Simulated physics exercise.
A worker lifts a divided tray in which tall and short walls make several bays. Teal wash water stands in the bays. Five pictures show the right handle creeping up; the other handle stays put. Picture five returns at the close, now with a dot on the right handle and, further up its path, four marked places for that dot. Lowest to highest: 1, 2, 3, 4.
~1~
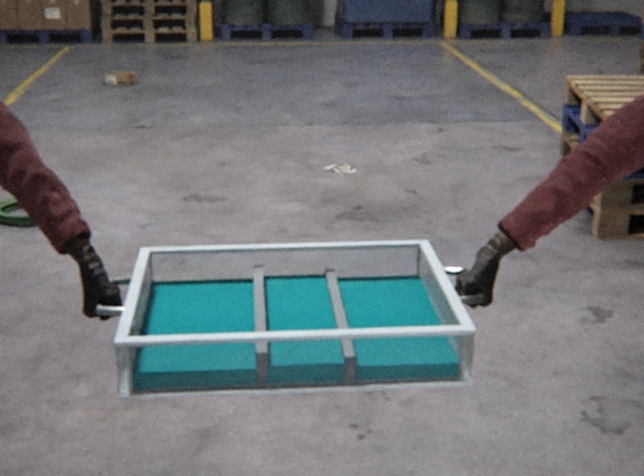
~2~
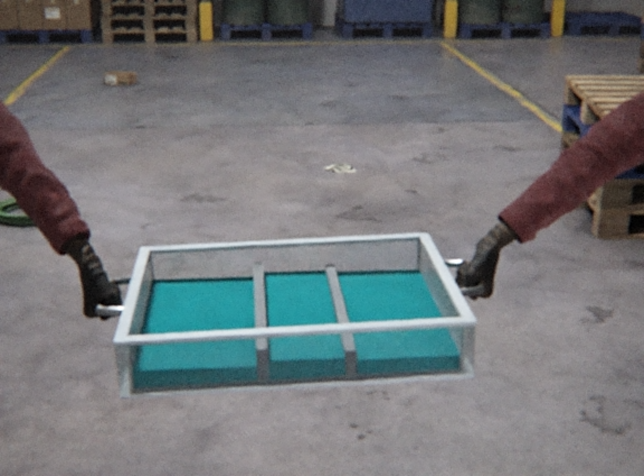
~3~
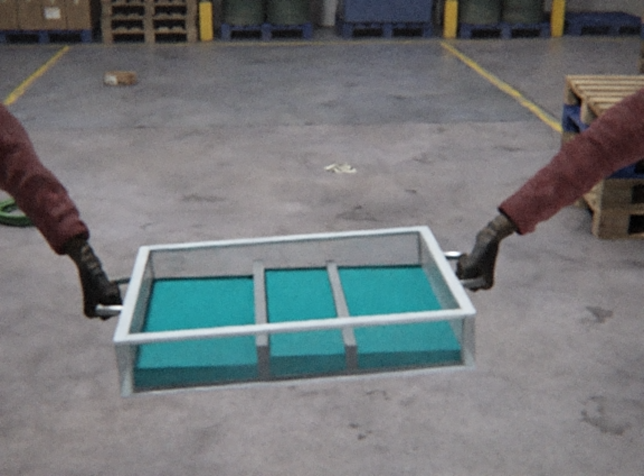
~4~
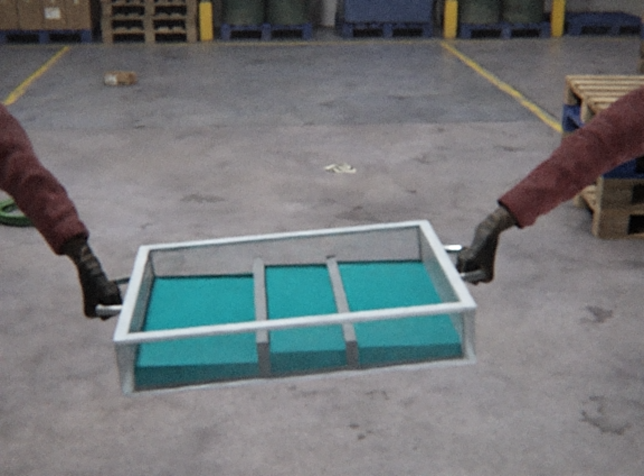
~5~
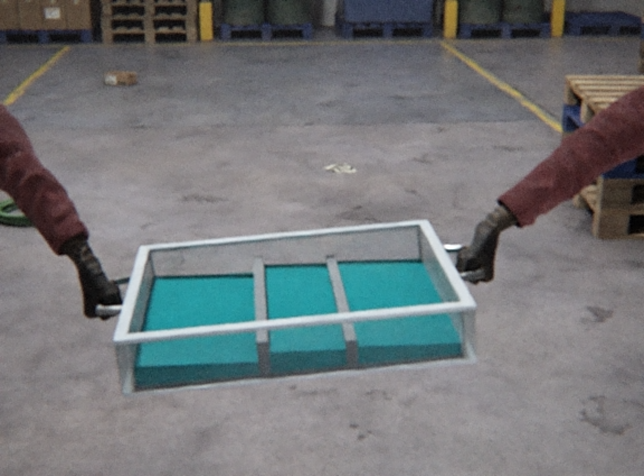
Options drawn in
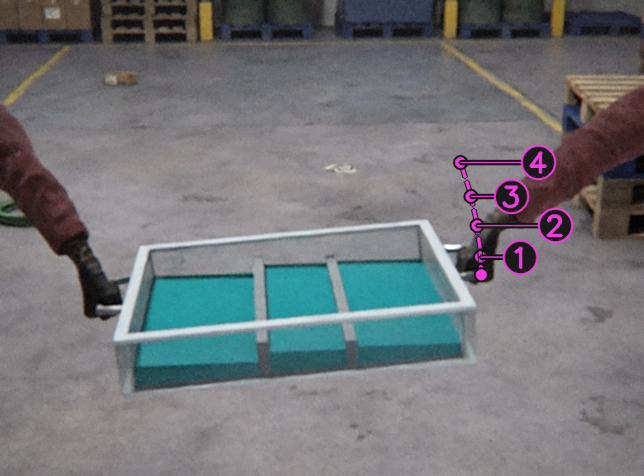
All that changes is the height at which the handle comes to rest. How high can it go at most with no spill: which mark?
4 is the one.
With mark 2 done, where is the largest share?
That is the left bay.
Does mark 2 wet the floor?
No, that is safe.
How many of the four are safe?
All of the four.
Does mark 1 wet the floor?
No, that is safe.
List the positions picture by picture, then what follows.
The tray is level; deepest in the middle bay, at (299, 315), shallowest in the right; right handle at (472, 285).
Tipped about 1° down to the left; no wall is crossed; right handle at (472, 277).
Tipped about 3° down to the left; no wall is crossed; right handle at (473, 269).
Tipped about 4° down to the left; no wall is crossed; right handle at (473, 262).
Tipped about 4° down to the left; deepest in the middle bay, at (301, 303), shallowest in the right; right handle at (473, 261).
On the marked copy, 1 at (480, 257); 2 at (477, 225); 3 at (471, 196); 4 at (460, 162).
If 1 is chosen, nothing spills; the left bay holds the most.
If 2 is chosen, nothing spills; the left bay holds the most.
If 3 is chosen, nothing spills; the left bay holds the most.
If 4 is chosen, nothing spills; the left bay holds the most.
